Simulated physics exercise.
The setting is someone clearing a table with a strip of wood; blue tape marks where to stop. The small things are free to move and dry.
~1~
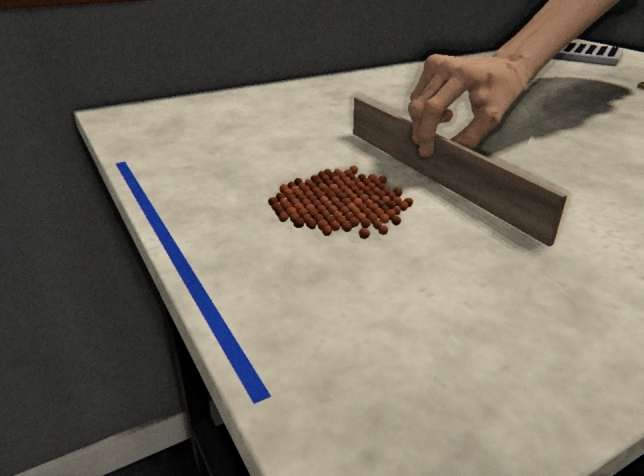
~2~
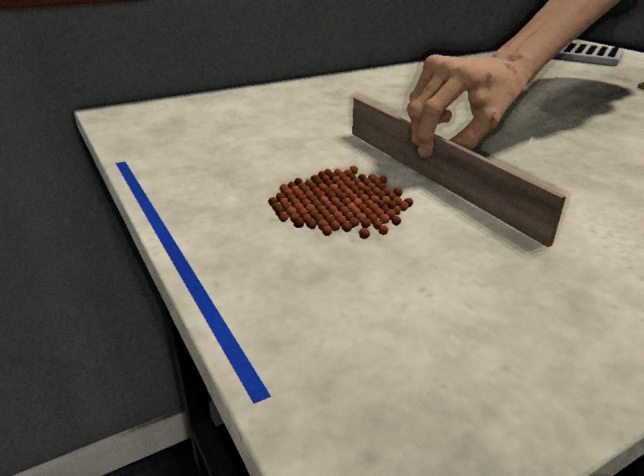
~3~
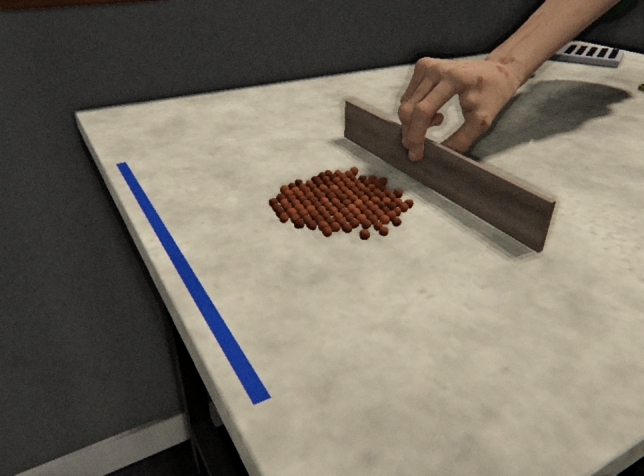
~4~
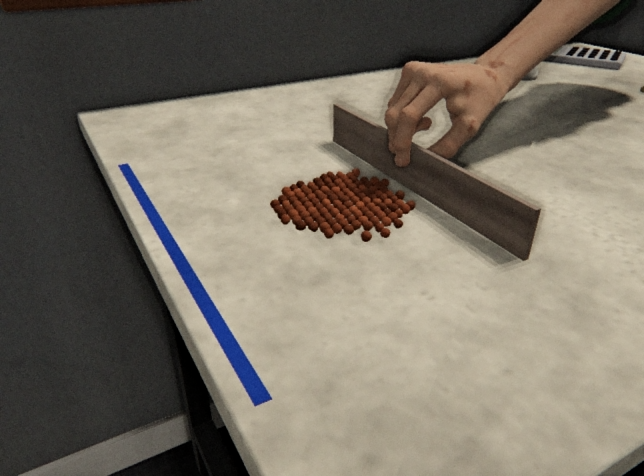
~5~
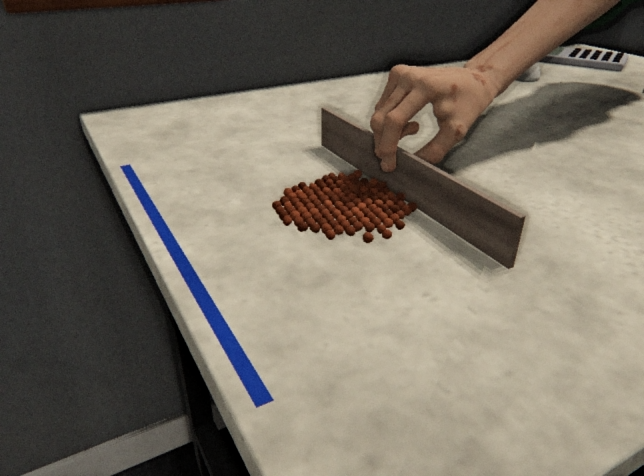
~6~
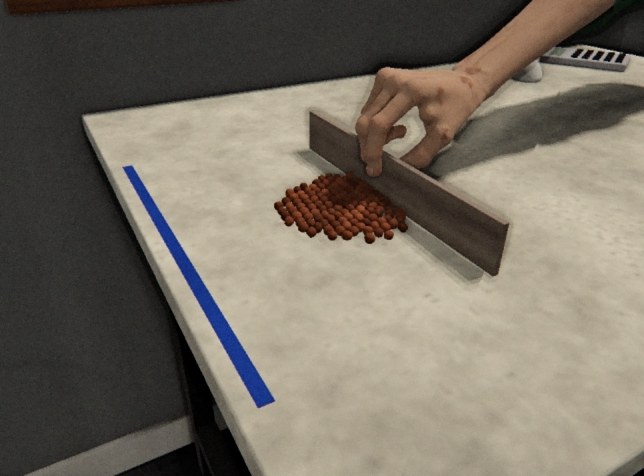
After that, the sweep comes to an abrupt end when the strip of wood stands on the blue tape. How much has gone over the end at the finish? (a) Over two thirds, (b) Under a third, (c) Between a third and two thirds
Option a: Over two thirds.
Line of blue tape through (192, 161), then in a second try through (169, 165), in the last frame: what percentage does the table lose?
0 and 20 percent, roughly.
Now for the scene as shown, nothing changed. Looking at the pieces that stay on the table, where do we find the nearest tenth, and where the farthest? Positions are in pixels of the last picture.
You'd find the near tenth around (199, 328) and the far one around (133, 202).
Soon after the last picture, strip of wood still moving, near (281, 177); heap all on the table, its front near (202, 237).
A little later, strip of wood stopped at the blue tape; heap about two thirds over the edge.
Later still, strip of wood stopped at the blue tape; heap most over the edge.
At rest, strip of wood stopped at the blue tape; heap most over the edge.
